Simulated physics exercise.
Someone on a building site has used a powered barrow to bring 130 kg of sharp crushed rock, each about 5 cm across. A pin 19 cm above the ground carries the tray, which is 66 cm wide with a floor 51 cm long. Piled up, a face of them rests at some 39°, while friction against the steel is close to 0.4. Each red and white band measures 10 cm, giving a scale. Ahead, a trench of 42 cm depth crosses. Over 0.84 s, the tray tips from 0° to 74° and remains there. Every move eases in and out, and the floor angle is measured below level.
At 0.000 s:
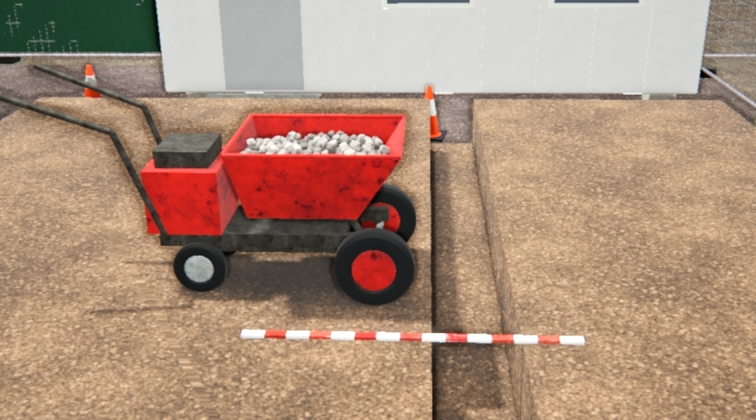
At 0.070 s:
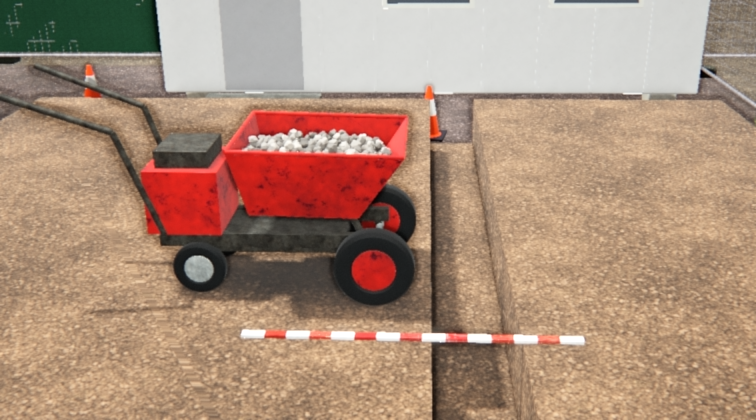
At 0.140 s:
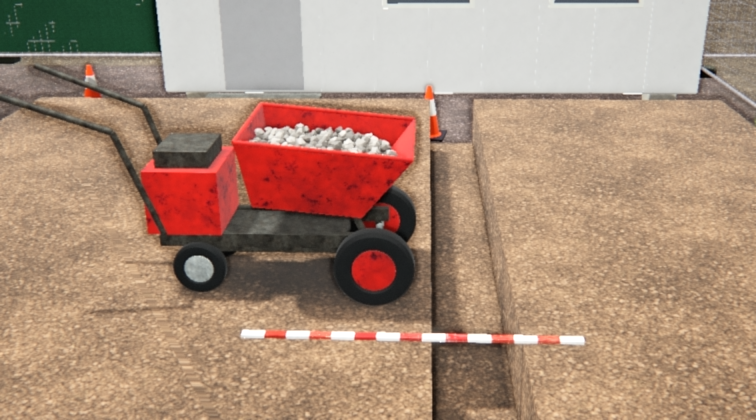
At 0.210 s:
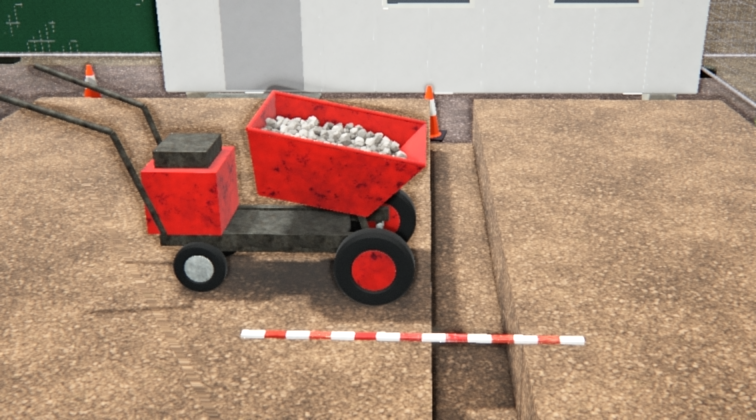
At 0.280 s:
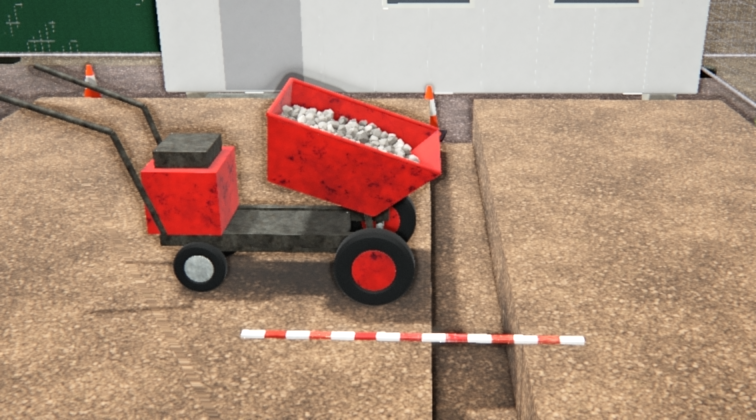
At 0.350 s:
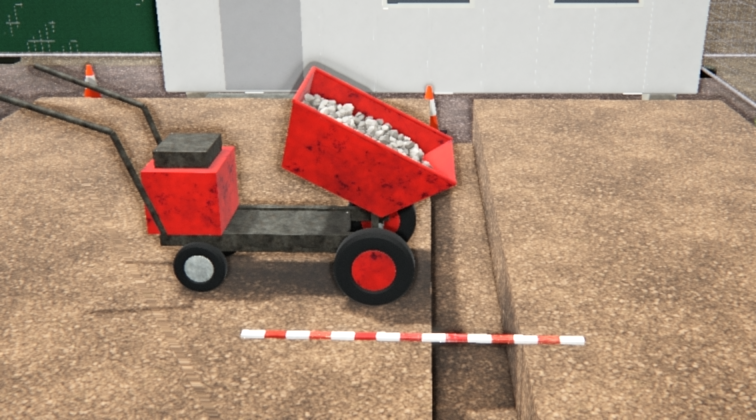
A red tray full of pale stones rose steadily at its left end on a parked powered barrow, tilting down toward the narrow trench on the right, while the barrow's wheels stayed still.
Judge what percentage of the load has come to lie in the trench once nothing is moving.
Roughly 32 in every hundred.
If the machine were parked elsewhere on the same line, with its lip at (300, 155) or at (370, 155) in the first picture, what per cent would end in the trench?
First place: Near 75%; second place: Near 60%.
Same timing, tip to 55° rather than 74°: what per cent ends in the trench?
About 5%.
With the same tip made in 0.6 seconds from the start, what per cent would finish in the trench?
Something close to 20 per cent.
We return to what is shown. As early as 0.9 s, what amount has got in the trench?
Roughly 0 percent of the load.
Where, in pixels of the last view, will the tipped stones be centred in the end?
Centre estimate: Around (534, 275).
After 0.6 s the floor is at 62°; 100 % in the tray; the foremost stones are at (487, 220).
After 0.9 s the floor is at 74°; 72 % in the tray, 2 % in the trench, 25 % past the trench; the foremost stones are at (579, 284).
After 1.3 s the floor is at 74°; 38 % in the tray, 7 % in the trench, 54 % past the trench; the foremost stones are at (691, 283).
After 3.2 s the floor is at 74°; 15 % in the tray, 32 % in the trench, 53 % past the trench; the foremost stones are at (734, 281).
